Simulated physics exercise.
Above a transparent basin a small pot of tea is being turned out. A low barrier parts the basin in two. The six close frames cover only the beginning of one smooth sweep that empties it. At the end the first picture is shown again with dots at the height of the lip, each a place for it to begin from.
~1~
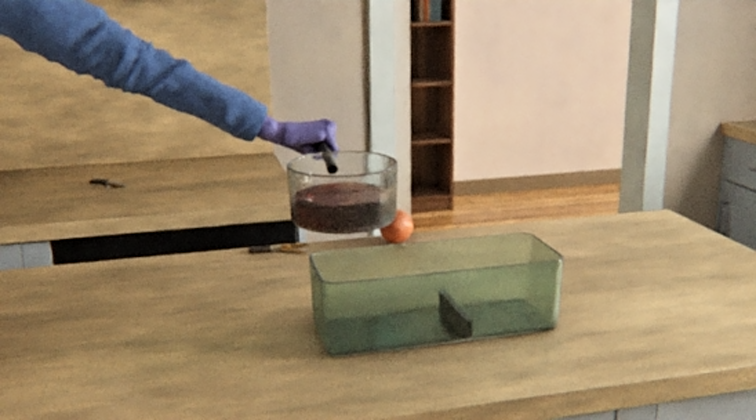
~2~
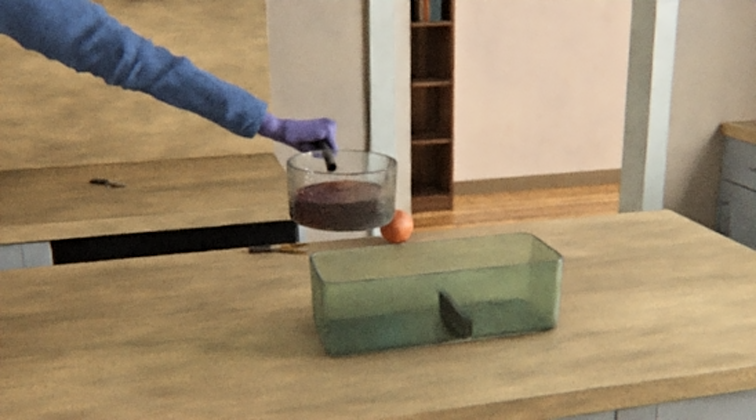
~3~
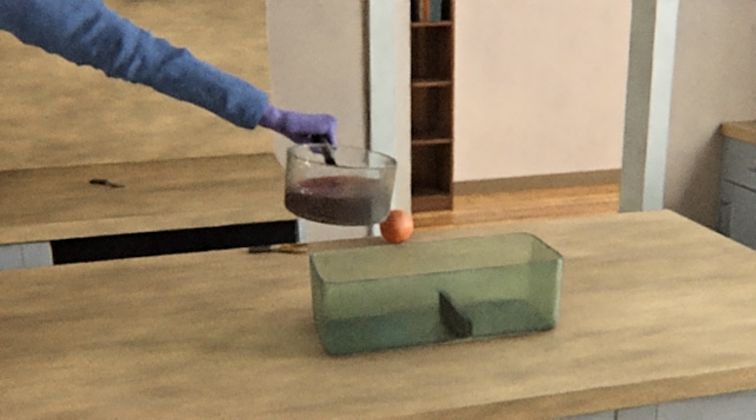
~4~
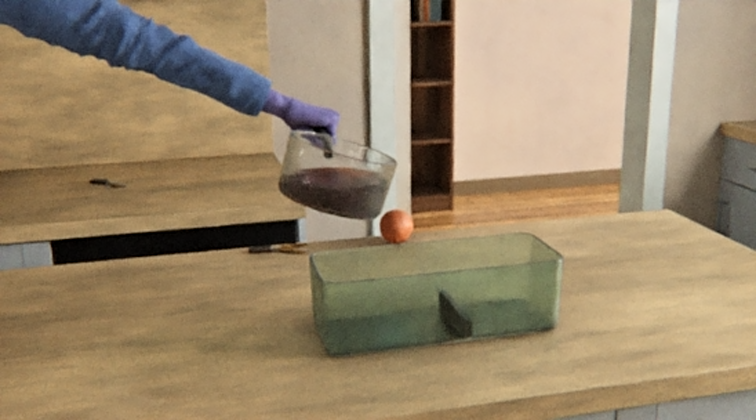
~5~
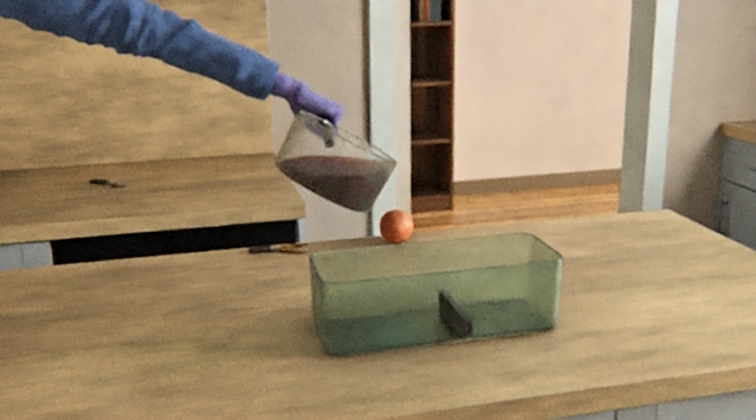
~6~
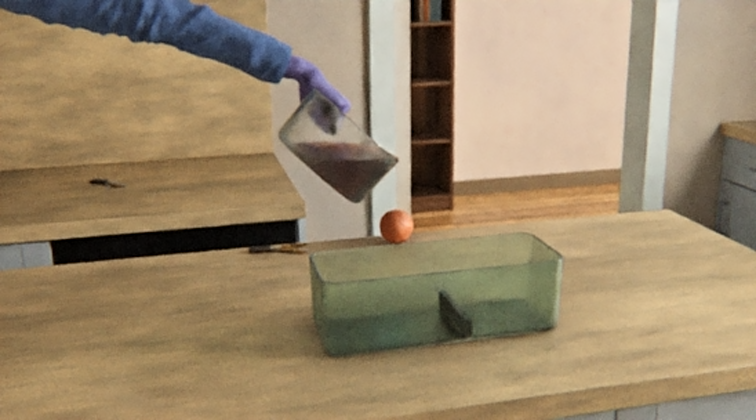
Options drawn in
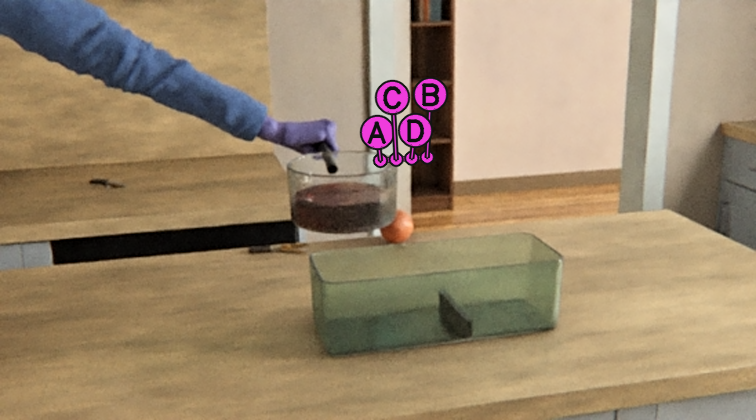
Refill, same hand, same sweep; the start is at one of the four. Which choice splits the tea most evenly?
It is A.
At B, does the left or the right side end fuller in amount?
The right one.
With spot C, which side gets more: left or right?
The right one.
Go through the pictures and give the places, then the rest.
Upright, lip at (394, 159); basin from (326, 355) to (557, 327); top of the wall at (455, 304); nothing has left yet.
Tipped about 2°, lip at (394, 159); nothing has left yet.
Tipped about 8°, lip at (394, 159); nothing has left yet.
Tipped about 18°, lip at (394, 159); nothing has left yet.
Tipped about 30°, lip at (394, 159); nothing has left yet.
Tipped about 44°, lip at (394, 159); tea is over the lip, down to (394, 159).
On the marked copy, A at (380, 160); B at (427, 157); C at (396, 159); D at (411, 158).
Choosing A, about 46 % ends left of the wall and 53 % right of it.
Choosing B, about 14 % ends left of the wall and 85 % right of it.
Choosing C, about 18 % ends left of the wall and 81 % right of it.
Choosing D, about 14 % ends left of the wall and 85 % right of it.
